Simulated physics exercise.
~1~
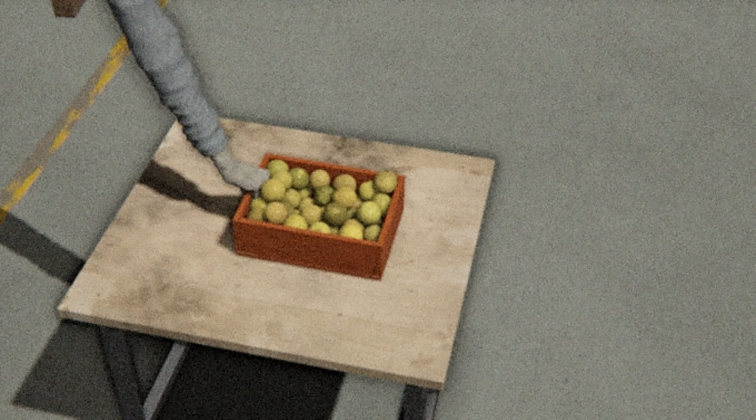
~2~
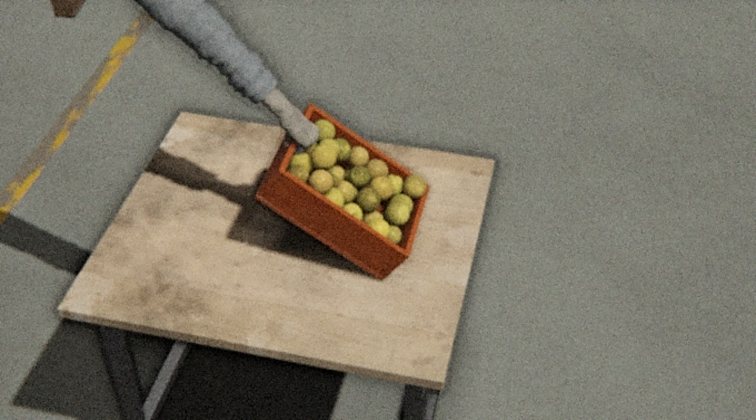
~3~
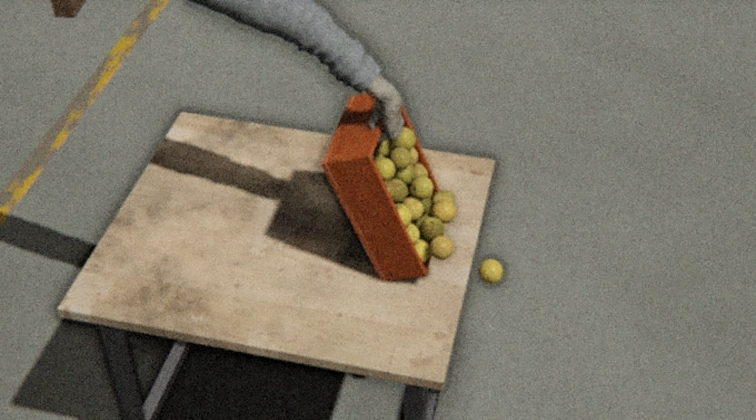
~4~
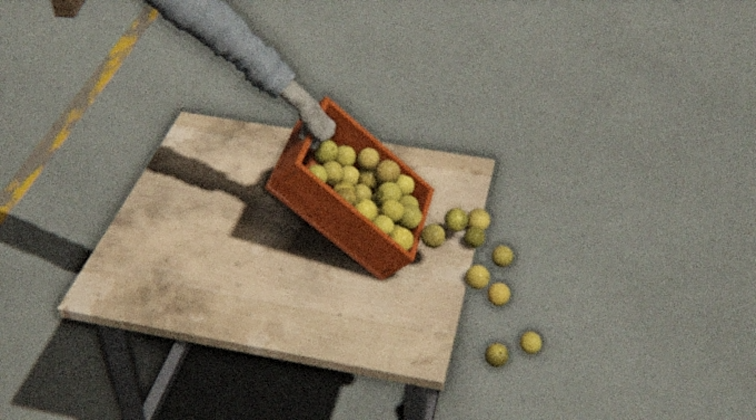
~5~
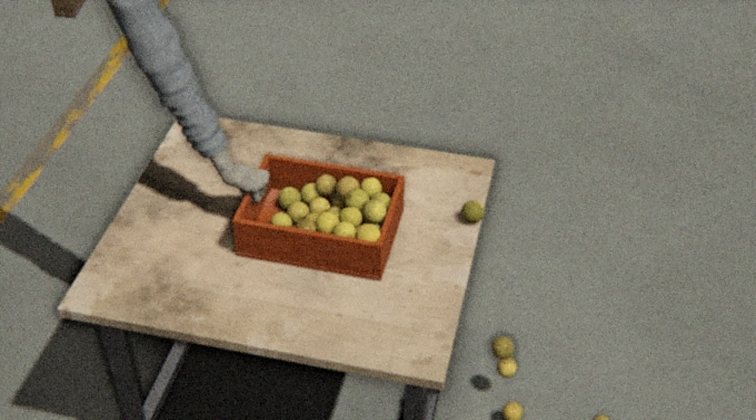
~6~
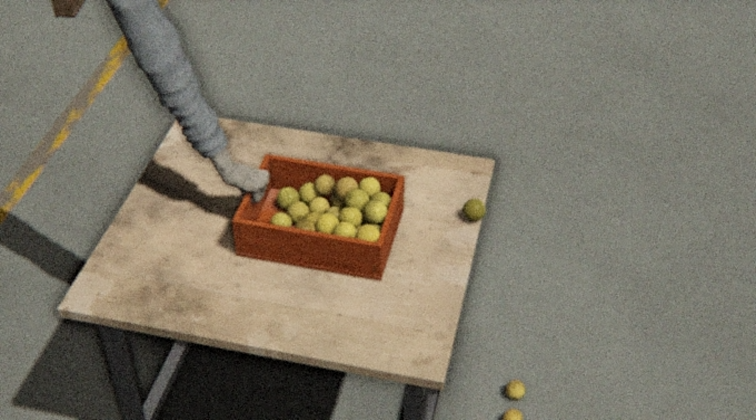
At the start, an orange box full of yellow apples stands on a wooden table, with a grey arm reaching to its left end. The arm raises that end, and the box tips toward the right while its contents stay inside. As it tilts more steeply, the apples crowd toward the low end and one drops past the table's right edge. The arm then begins lowering the box while several more spill out and fall toward the floor. Finally the box sits flat again, still holding most of its apples, with one resting near the table's right edge and a couple visible below.
